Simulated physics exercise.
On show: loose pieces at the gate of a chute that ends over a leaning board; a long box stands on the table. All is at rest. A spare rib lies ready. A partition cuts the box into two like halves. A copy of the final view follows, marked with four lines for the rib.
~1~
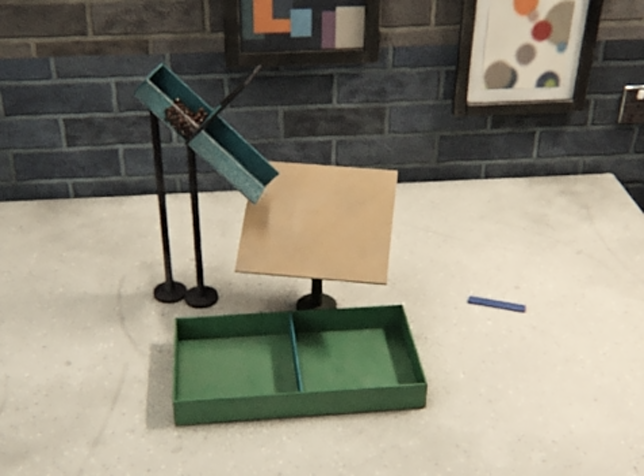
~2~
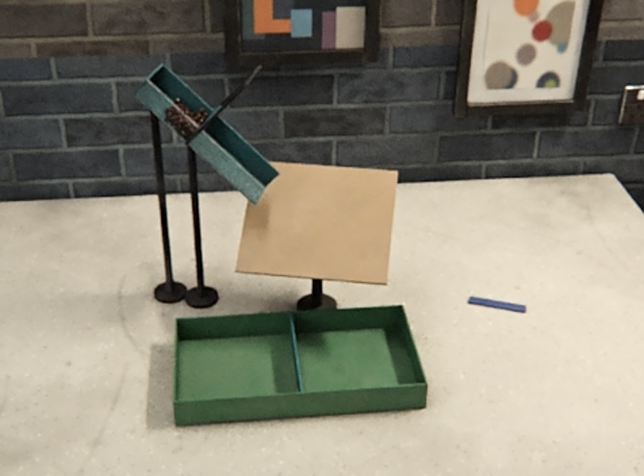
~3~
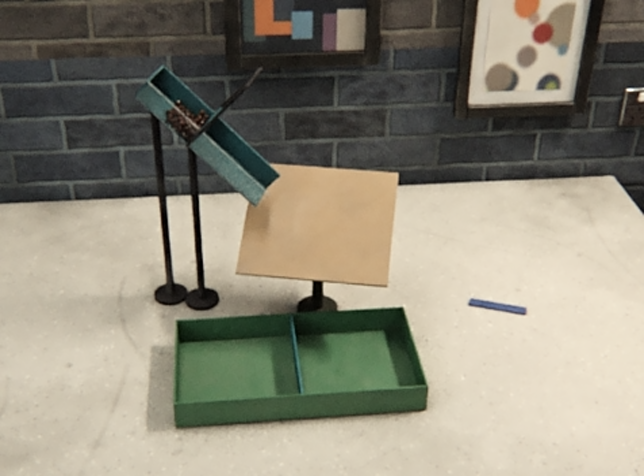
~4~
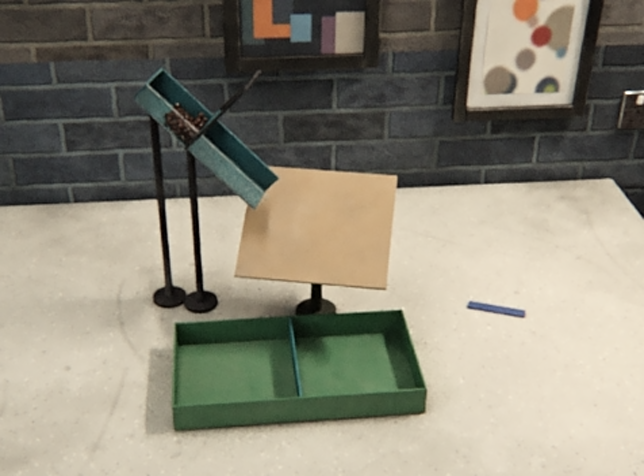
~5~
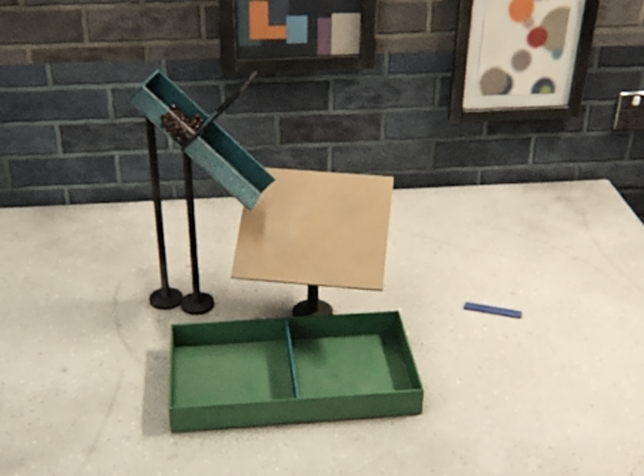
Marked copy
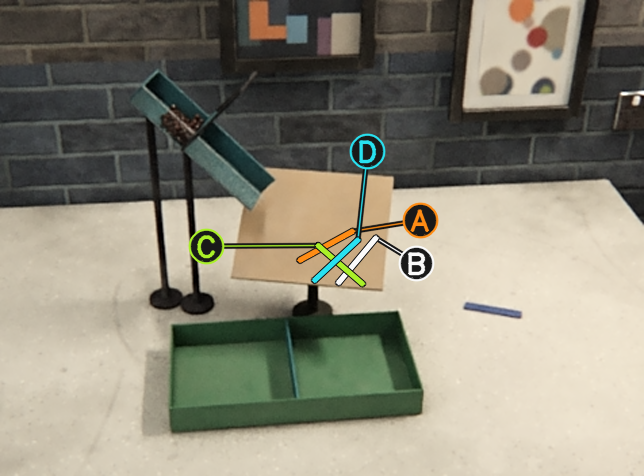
On a pale table, brown balls sit still in a chute above a green box.
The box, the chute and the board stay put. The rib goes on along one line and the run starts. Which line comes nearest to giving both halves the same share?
Choose D.
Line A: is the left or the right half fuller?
The left half.
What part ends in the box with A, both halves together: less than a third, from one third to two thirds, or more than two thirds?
It is more than two thirds.
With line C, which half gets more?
More lands on the right.
On the marked copy, line A from (352, 231) to (299, 260); line B from (376, 238) to (338, 282); line C from (317, 245) to (362, 283); line D from (357, 240) to (314, 280).
If A is chosen, of what is caught, most in the left half, about a quarter in the right.
If B is chosen, of what is caught, a small part in the left half, most in the right.
If C is chosen, of what is caught, a small part in the left half, nearly all in the right.
If D is chosen, of what is caught, about two thirds in the left half, about a third in the right.
